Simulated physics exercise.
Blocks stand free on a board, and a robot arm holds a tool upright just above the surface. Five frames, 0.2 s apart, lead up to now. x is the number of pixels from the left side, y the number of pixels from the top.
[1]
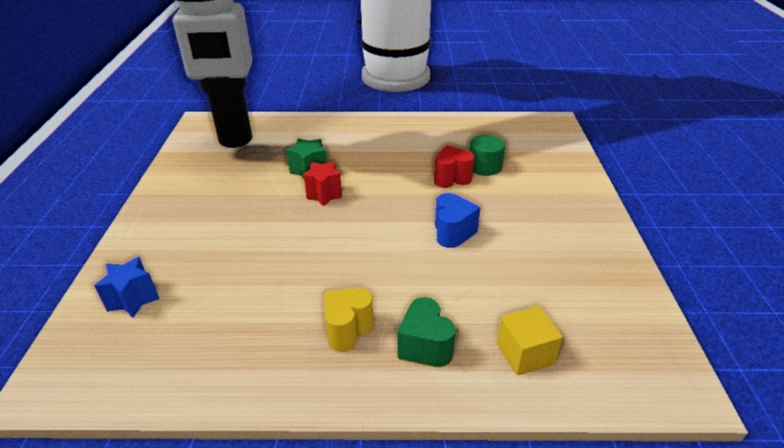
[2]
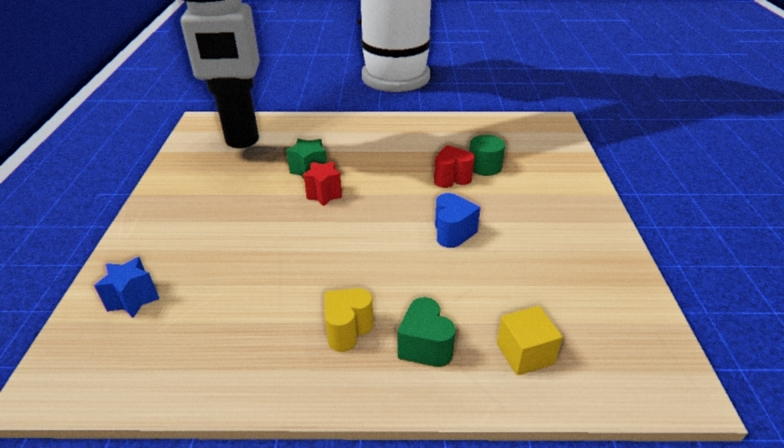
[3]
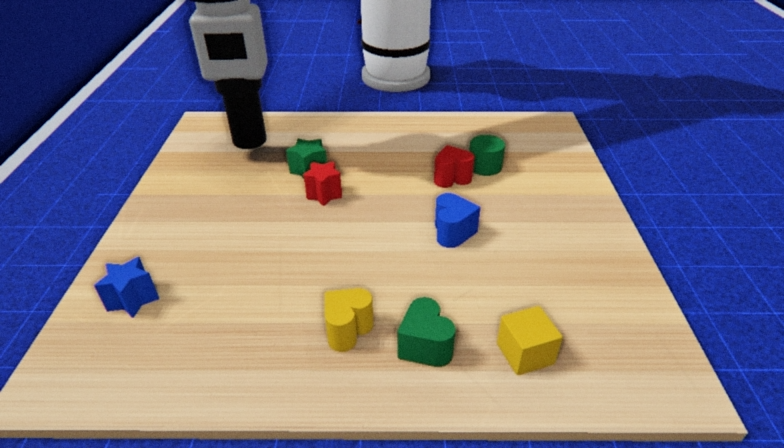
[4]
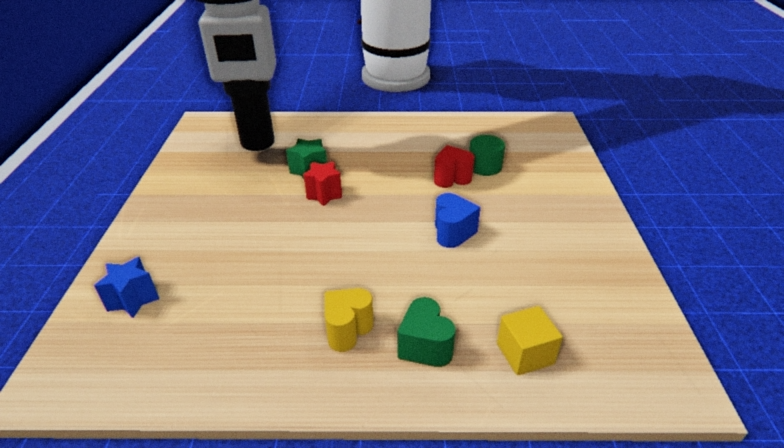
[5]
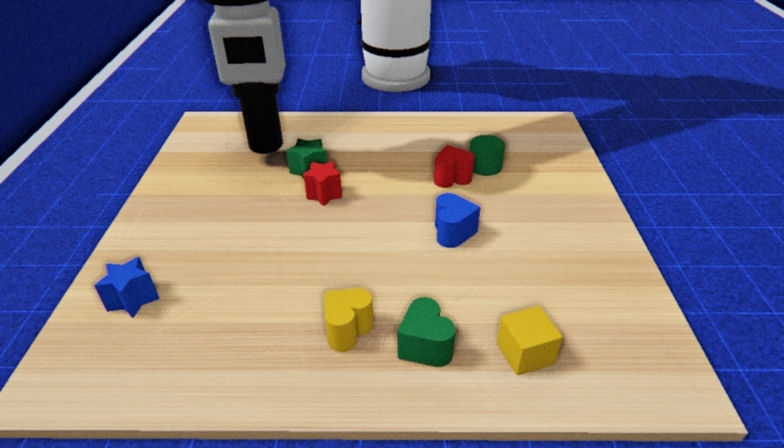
Robot arm holding a black-tipped tool upright, moving slightly right along the board's far edge while the coloured blocks stay still.
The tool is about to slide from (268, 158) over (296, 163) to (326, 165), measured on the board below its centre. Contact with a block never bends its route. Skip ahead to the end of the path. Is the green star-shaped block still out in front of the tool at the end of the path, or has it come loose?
I expect it to be in front.
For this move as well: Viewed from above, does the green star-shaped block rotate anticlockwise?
No, I don't think so.
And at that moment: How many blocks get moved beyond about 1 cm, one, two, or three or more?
By the end, one block will have moved.
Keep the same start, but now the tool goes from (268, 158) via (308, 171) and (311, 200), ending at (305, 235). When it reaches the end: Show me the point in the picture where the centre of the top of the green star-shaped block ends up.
Close to (345, 161).
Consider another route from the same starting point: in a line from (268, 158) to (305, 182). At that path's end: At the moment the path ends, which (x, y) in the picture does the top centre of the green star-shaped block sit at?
For the centre of its top, I'd go with (335, 154).
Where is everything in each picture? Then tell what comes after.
The first picture shows tool tip at (236, 141); block tops, green star-shaped block at (307, 146); red star-shaped block at (322, 170).
The second picture shows tool at (243, 141); blocks unchanged.
The third picture shows tool at (250, 142); blocks unchanged.
The fourth picture shows tool at (258, 144); blocks unchanged.
The fifth picture shows tool at (266, 146); green star-shaped block at (307, 146); red star-shaped block at (322, 170).
On the path given first. Halfway along, tool at (294, 151); green star-shaped block at (317, 148), turned 15° clockwise.
At the end, tool at (324, 153); green star-shaped block at (342, 154), turned 30° clockwise; red star-shaped block in place.
